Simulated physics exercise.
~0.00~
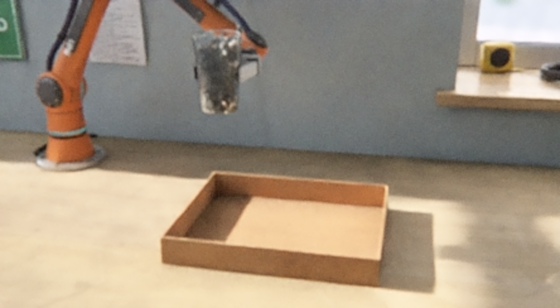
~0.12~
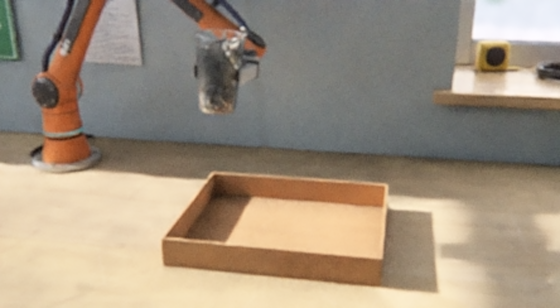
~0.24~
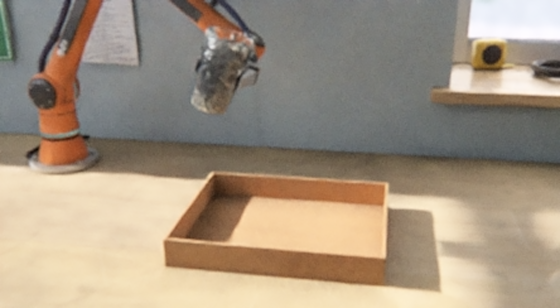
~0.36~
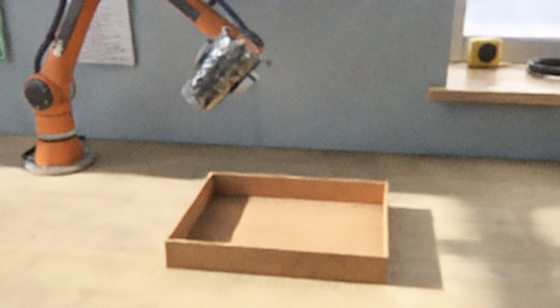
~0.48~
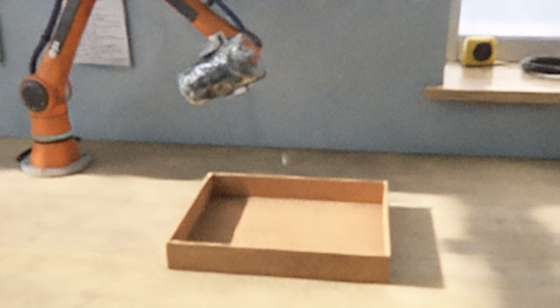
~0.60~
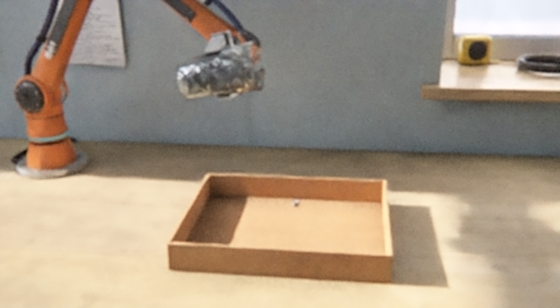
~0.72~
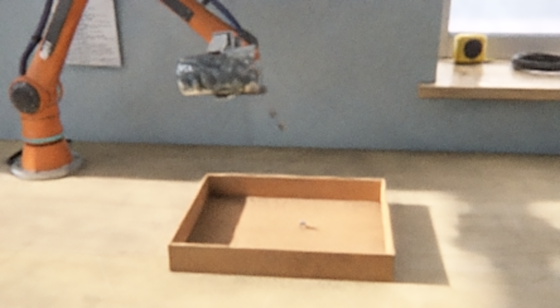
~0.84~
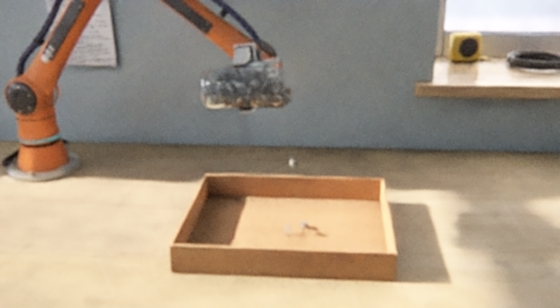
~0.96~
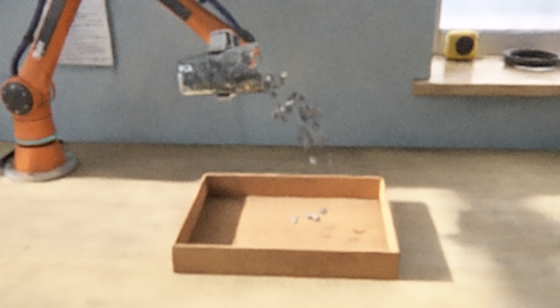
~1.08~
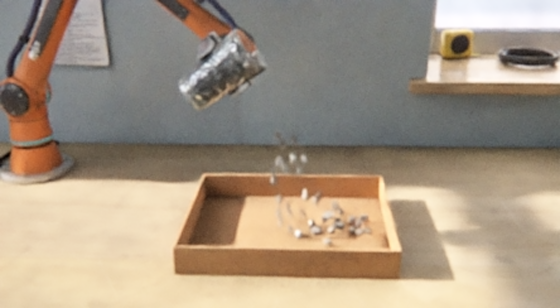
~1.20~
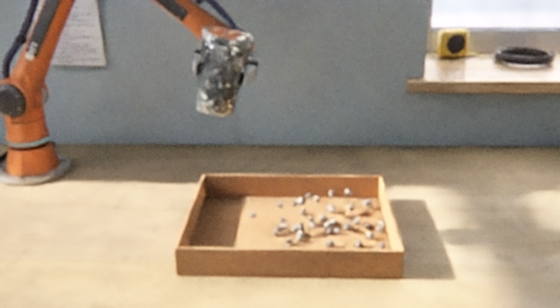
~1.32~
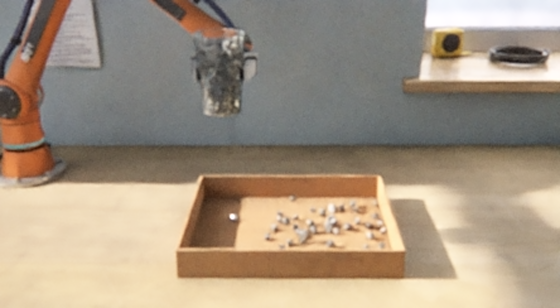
An orange robot arm at the left holds a clear cup packed with small grey pebbles above a pale tabletop, seen from the front and slightly above. A shallow, empty brown tray sits below, before a blue-grey wall with a window sill holding a yellow object and a dark coil at the right. The arm tips the cup onto its side, and a few pebbles drop into the tray. A thicker burst then spills out, scattering as the cup swings back upright. Finally, the cup hangs upright, still holding many pebbles, while others lie spread across the tray.
